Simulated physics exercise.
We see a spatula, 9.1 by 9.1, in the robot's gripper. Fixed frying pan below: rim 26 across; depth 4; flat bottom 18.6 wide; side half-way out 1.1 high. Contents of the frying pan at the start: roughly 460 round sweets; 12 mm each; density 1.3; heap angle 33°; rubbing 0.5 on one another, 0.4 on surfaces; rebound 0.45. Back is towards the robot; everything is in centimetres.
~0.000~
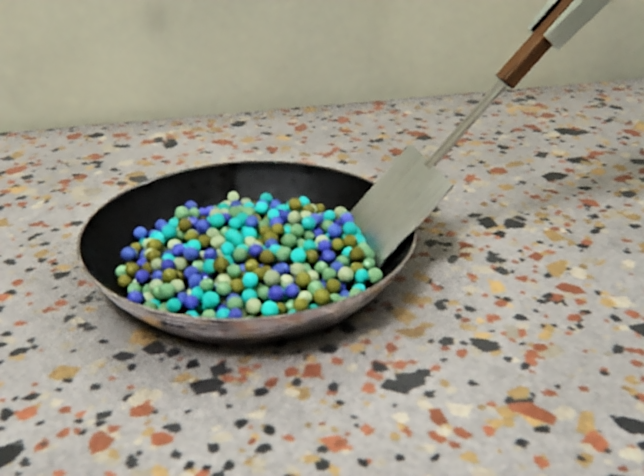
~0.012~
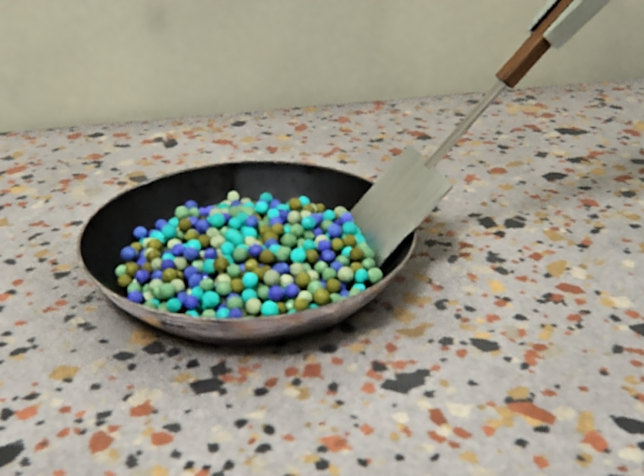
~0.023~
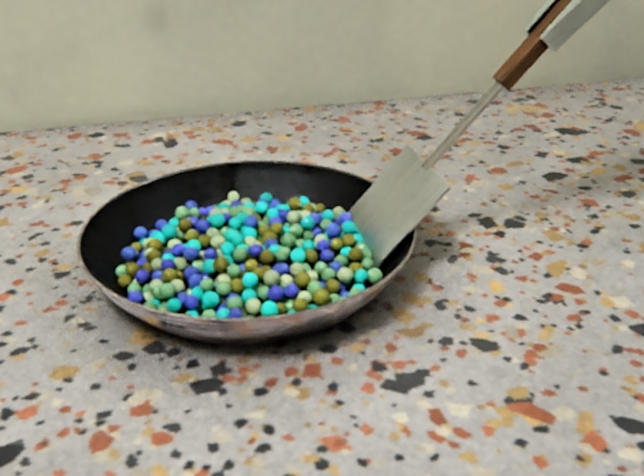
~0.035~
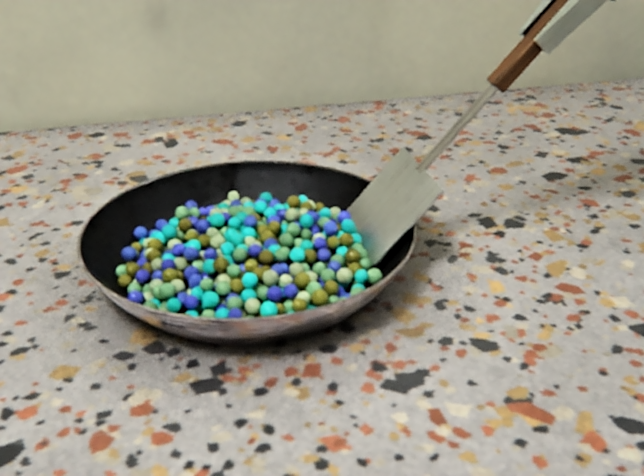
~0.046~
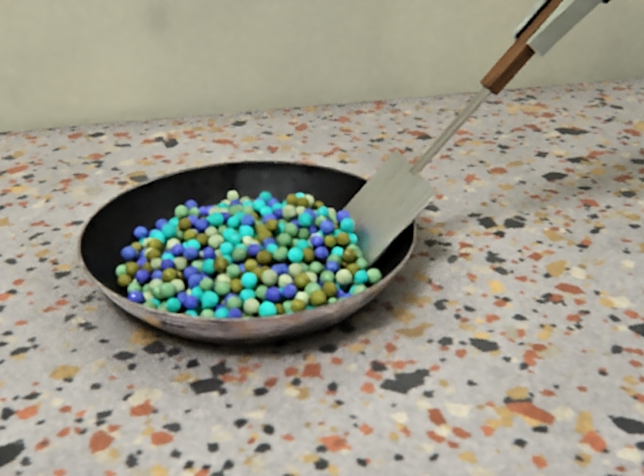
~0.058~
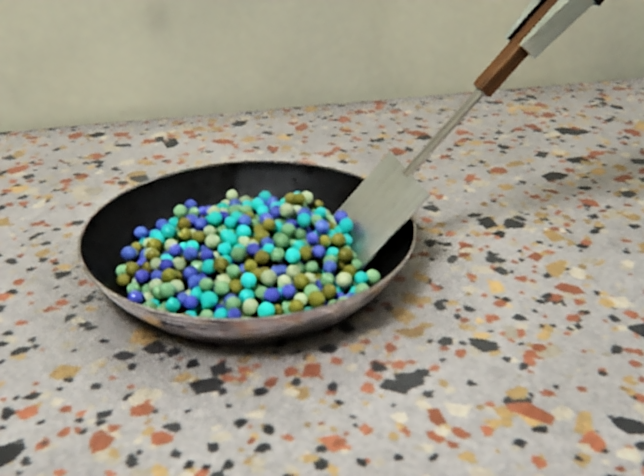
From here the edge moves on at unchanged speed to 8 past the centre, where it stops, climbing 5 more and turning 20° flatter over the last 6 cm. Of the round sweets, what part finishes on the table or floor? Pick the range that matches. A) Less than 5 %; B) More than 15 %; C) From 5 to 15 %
(C) From 5 to 15 %.
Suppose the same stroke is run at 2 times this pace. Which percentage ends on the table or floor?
That comes to some 25 per cent, roughly.
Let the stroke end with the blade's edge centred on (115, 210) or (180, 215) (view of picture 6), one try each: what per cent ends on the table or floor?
Respectively some 20 and 0 percent end on the table or floor.
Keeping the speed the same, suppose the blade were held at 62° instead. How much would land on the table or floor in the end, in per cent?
Estimate for that slope: Some 10 per cent.
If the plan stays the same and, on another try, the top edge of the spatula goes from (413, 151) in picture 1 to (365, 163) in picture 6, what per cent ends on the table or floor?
I'd put it at roughly 20 per cent.
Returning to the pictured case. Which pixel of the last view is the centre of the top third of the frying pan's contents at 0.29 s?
At about (184, 235).
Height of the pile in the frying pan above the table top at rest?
Roughly 5.5 centimetres.
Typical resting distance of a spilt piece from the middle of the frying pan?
Looks like roughly 22 centimetres to me.
After 0.17 s, sloping 48°, highest piece 5 above the table; 465 in the frying pan.
After 0.29 s, sloping 41°, highest piece 7 above the table; 465 in the frying pan.
After 0.54 s, sloping 28°, highest piece 6 above the table; 426 in the frying pan, 33 on the table or floor, 6 on the blade or in flight.
After 1.59 s, sloping 28°, highest piece 5 above the table; 426 in the frying pan, 39 on the table or floor.
In the end, 426 in the frying pan, 39 on the table or floor. That is 8 % on the table or floor.
